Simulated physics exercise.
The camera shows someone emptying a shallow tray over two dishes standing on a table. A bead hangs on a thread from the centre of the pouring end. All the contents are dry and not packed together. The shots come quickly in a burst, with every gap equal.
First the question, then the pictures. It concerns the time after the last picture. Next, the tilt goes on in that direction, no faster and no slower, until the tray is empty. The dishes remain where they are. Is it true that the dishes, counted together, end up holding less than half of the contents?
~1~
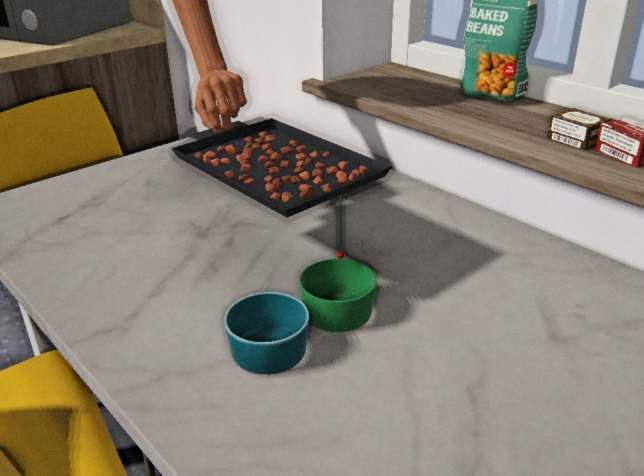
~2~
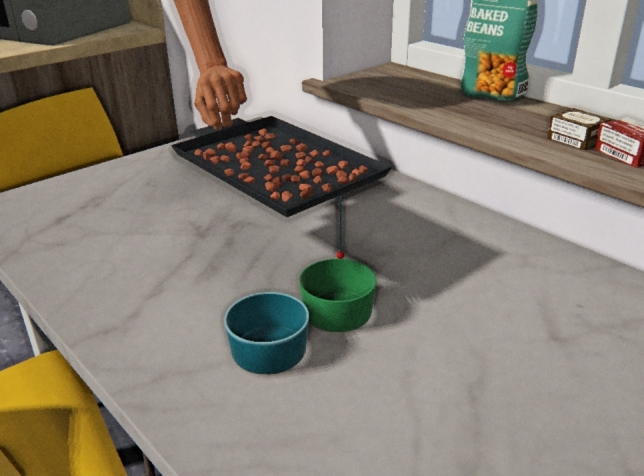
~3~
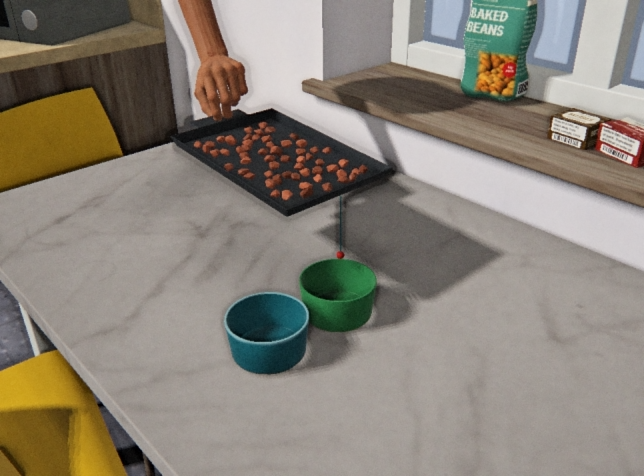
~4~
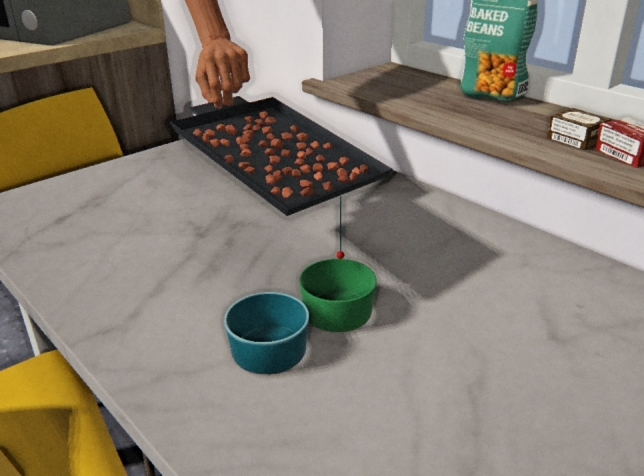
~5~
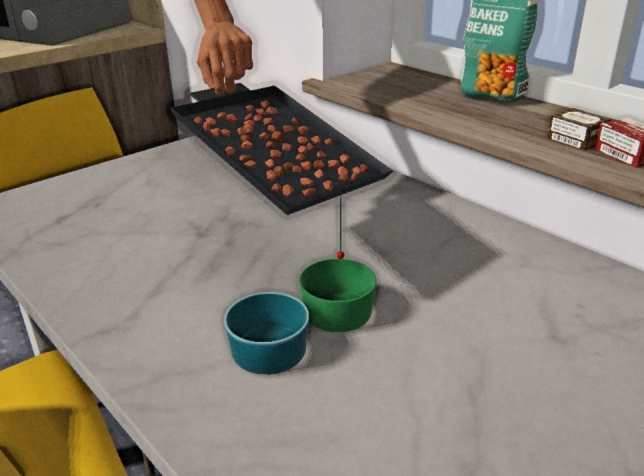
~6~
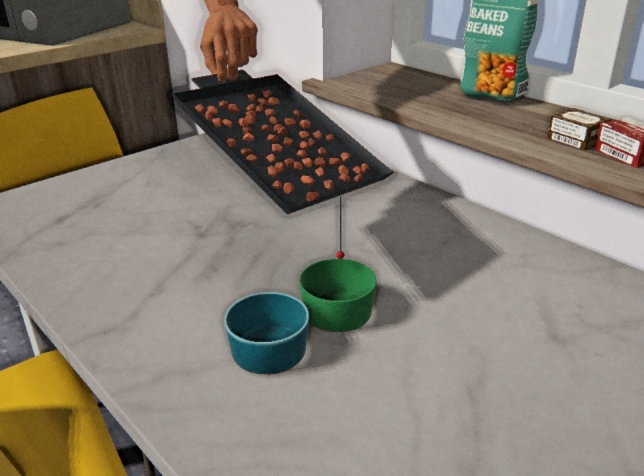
Catch is a minority.
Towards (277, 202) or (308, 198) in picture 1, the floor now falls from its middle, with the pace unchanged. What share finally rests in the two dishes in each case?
I'd put it at some 50 % and then some 60 %.
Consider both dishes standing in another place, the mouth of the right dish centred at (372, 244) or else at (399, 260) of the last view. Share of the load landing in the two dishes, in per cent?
30 % and 90 %.
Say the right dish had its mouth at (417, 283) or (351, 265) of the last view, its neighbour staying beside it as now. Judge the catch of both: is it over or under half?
Short of half and then Short of half.
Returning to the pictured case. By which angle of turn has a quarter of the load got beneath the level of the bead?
About 75°.
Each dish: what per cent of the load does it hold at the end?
The left dish gets close to 0 per cent and the right dish close to 40 per cent.
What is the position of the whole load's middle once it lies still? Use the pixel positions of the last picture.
Near (379, 294), more or less.
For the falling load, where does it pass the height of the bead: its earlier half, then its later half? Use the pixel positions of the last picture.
(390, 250) first, (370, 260) later.
Just after the last frame, tray tipped steeply; the larger part on the tray; roughly a quarter in the air.
A moment on, tray tipped past a quarter turn; roughly a quarter in the right dish; roughly half outside both; about a tenth in the air.
Further on, tray tipped past a quarter turn; roughly a third in the right dish; roughly two thirds outside both.
When it is over, tray tipped past a quarter turn; not one in the left dish; roughly a third in the right dish; roughly two thirds outside both.
